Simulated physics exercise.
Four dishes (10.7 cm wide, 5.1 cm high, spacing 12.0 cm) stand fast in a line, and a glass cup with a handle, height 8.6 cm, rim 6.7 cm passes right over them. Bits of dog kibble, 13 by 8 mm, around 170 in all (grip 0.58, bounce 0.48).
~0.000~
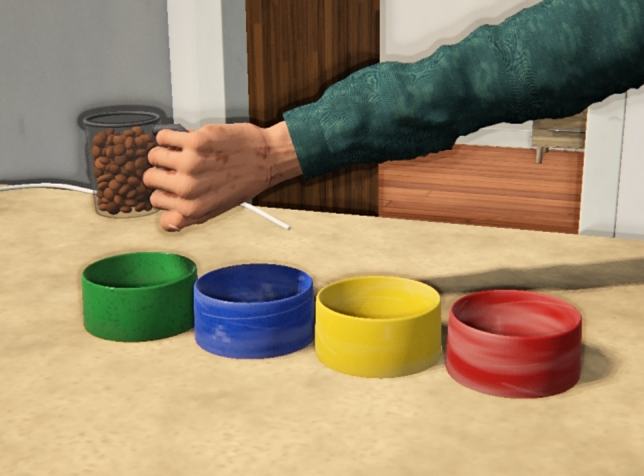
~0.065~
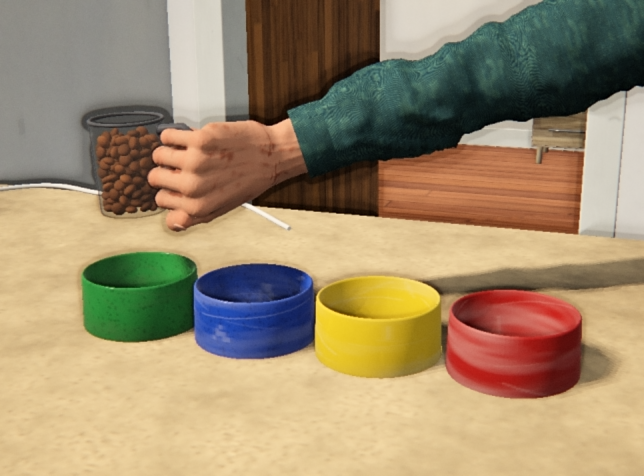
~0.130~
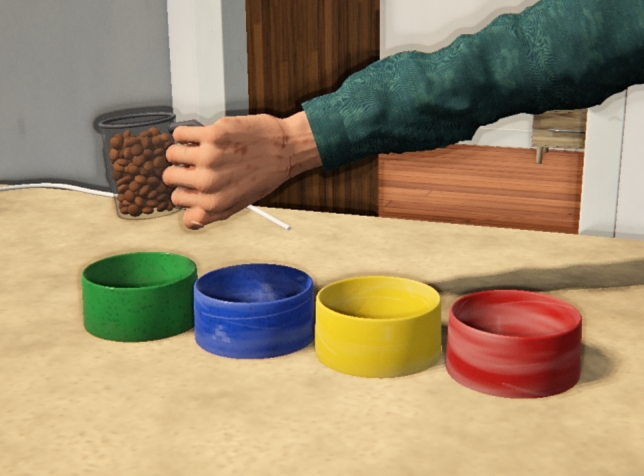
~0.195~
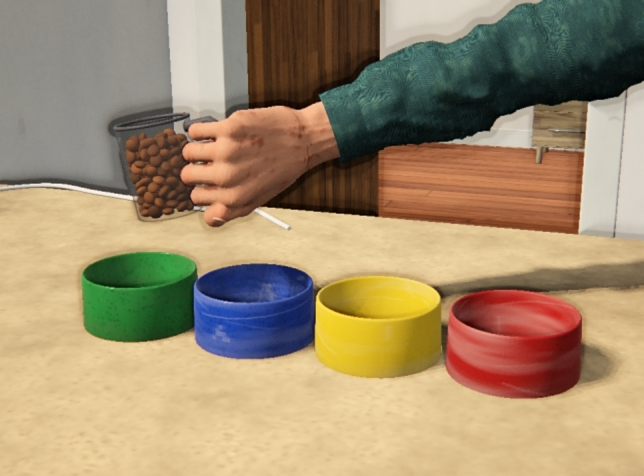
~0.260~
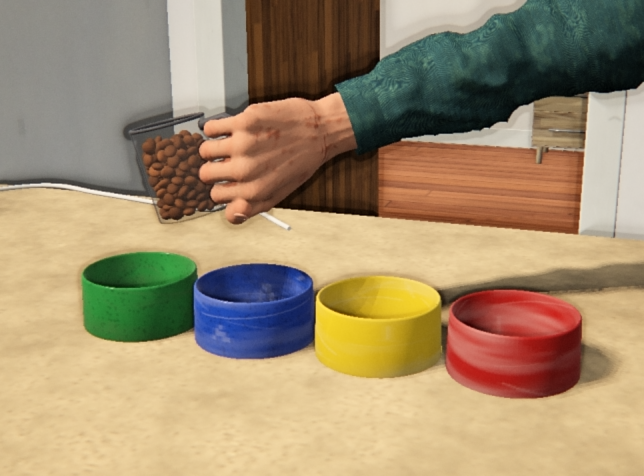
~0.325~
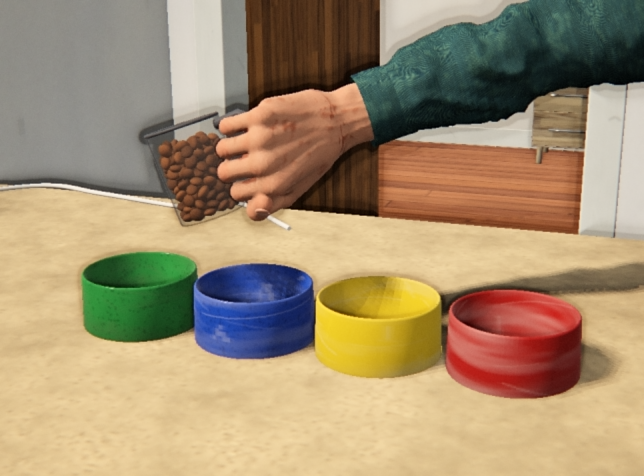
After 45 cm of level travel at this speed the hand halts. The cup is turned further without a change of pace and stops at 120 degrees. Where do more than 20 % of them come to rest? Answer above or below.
Red above, blue below, green below, yellow below, counter below.
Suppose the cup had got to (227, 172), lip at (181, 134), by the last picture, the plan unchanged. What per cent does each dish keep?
Red 100, blue 0, green 0, yellow 0.
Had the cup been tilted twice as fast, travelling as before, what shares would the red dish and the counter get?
Then: Red 10, counter 10.
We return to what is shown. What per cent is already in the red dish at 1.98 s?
Some 60 per cent.
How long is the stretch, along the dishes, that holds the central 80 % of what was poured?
Roughly 6 cm.
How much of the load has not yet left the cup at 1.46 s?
About 95 per cent.
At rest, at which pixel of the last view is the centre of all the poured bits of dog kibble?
At about (521, 350).
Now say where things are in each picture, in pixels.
Cup at (125, 165), tilt 0 degrees, lip at (91, 117), moved 0.0 cm; middle of the pieces at (126, 167); green dish at (140, 270); blue dish at (254, 283); yellow dish at (379, 298); red dish at (515, 313), in the first picture.
Cup at (130, 165), tilt 1 degrees, lip at (94, 118), moved 0.5 cm; middle of the pieces at (131, 167), in the second picture.
Cup at (144, 166), tilt 5 degrees, lip at (106, 121), moved 2.0 cm; middle of the pieces at (145, 168), in the third picture.
Cup at (162, 167), tilt 9 degrees, lip at (121, 126), moved 3.8 cm; middle of the pieces at (163, 170), in the fourth picture.
Cup at (179, 169), tilt 14 degrees, lip at (136, 130), moved 5.6 cm; middle of the pieces at (180, 171), in the fifth picture.
Cup at (197, 170), tilt 19 degrees, lip at (151, 135), moved 7.5 cm; middle of the pieces at (199, 172); green dish at (140, 270); blue dish at (254, 283); yellow dish at (379, 298); red dish at (515, 313). The cup turns about 70 degrees a second and travels 28 cm a second, in the sixth picture.
After 1.00 s, tilt 66 degrees; cup holds 100 %.
After 1.46 s, tilt 98 degrees; cup holds 95 %.
After 1.98 s, tilt 120 degrees; cup holds 30 %, red 60 %.
By 2.8 s all is still; red 100 %, blue 0 %, green 0 %, yellow 0 %, counter 0 %.
